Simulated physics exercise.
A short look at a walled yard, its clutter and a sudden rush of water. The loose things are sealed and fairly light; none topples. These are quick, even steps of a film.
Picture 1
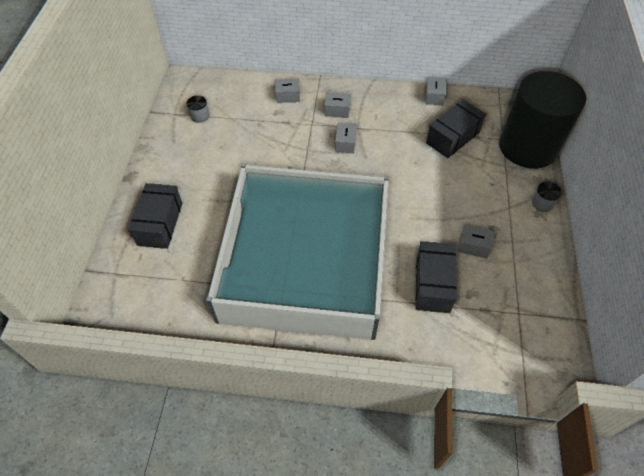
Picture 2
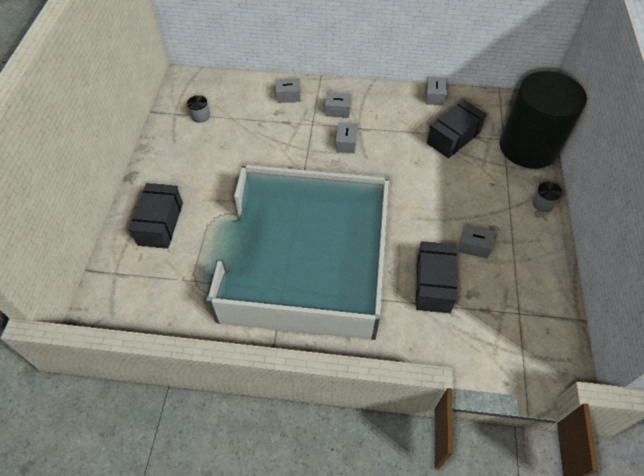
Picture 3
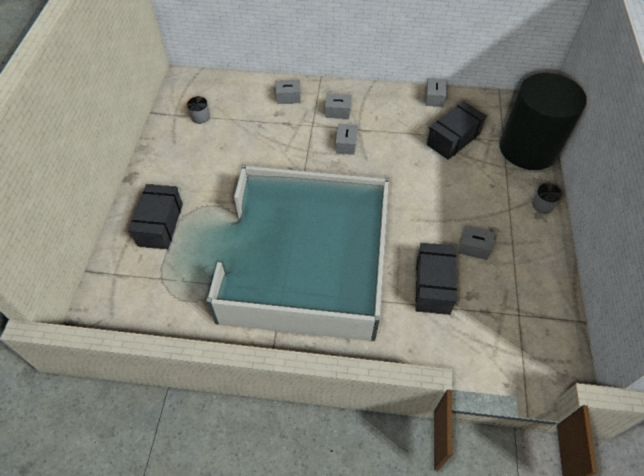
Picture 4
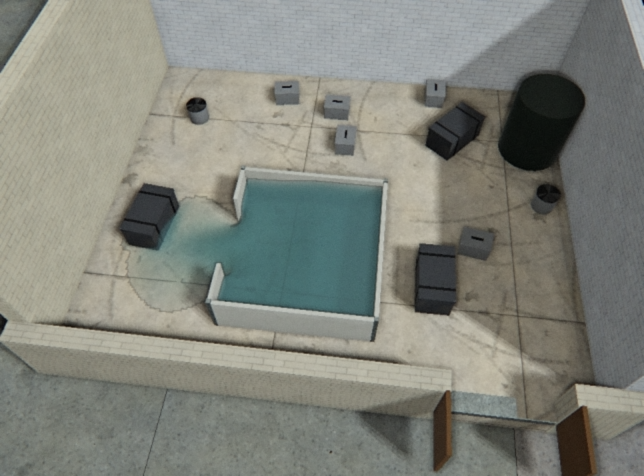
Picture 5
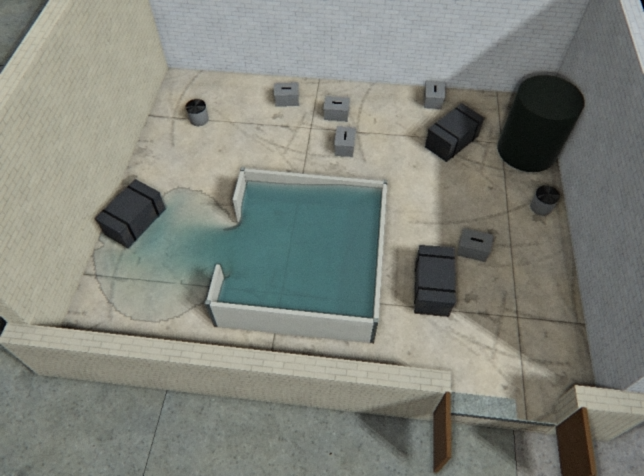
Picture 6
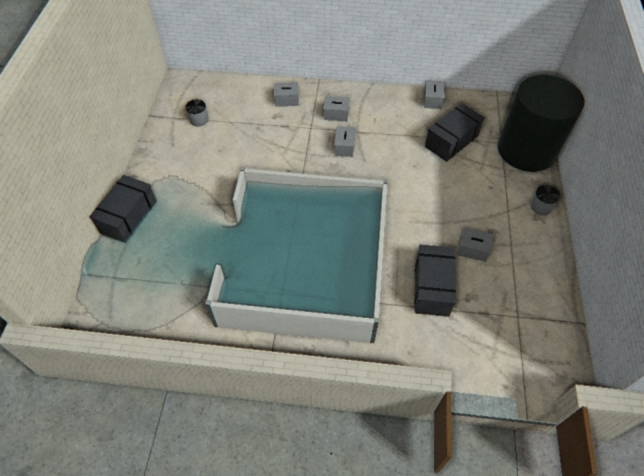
Water pours through a gap in the left side of a low-walled pool and spreads across the yard floor, reaching a dark trunk and pushing it left toward the wall, while the other boxes and pails stay in place.
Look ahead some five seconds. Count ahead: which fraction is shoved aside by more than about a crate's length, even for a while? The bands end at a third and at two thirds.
It is not even a third.
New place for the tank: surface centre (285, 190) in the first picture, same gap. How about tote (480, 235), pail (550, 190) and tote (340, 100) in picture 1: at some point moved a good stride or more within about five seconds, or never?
In that order: No, under that, less than that.
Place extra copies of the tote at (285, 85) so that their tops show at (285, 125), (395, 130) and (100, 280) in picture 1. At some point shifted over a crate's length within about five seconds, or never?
As listed: No, not that far, shifted that much.
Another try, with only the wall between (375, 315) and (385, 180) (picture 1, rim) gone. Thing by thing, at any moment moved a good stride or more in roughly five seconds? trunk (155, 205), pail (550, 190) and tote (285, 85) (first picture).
In turn: No, swept aside, short of that.
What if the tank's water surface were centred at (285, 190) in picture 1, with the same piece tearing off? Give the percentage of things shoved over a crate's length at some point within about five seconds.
Close to 30 %.
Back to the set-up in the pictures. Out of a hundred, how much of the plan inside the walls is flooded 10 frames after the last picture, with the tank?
Near 35 in a hundred.
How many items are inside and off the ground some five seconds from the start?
I count 1.
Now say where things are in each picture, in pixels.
The first picture shows a trunk at (153, 207) rests on the ground; a pail at (550, 190) rests on the ground; 0 of 10 have shifted.
The second picture shows a trunk at (154, 207), on the bottom; a pail at (550, 191), on the bottom; 0 of 10 have shifted.
The third picture shows a trunk at (154, 208) rests on the ground; a pail at (550, 192) rests on the ground; 0 of 10 have shifted.
The fourth picture shows a trunk at (147, 208) rests on the ground, close to its start; a pail at (549, 193), on the bottom; 1 of 10 have shifted.
The fifth picture shows a trunk at (128, 205), on the bottom, a stride from its start; a pail at (548, 194) rests on the ground; 1 of 10 have shifted.
The sixth picture shows a trunk at (120, 200), on the bottom, a stride from its start; a pail at (549, 194), on the bottom; 1 of 10 have shifted.
A moment on, 1 of 10 are well off their spots; 1 afloat.
Next, 1 of 10 are well off their spots; 1 afloat.
Later, 2 of 10 are well off their spots; 1 afloat.
In the end, 3 of 10 are well off their spots, and 3 have been at some point; 1 afloat.
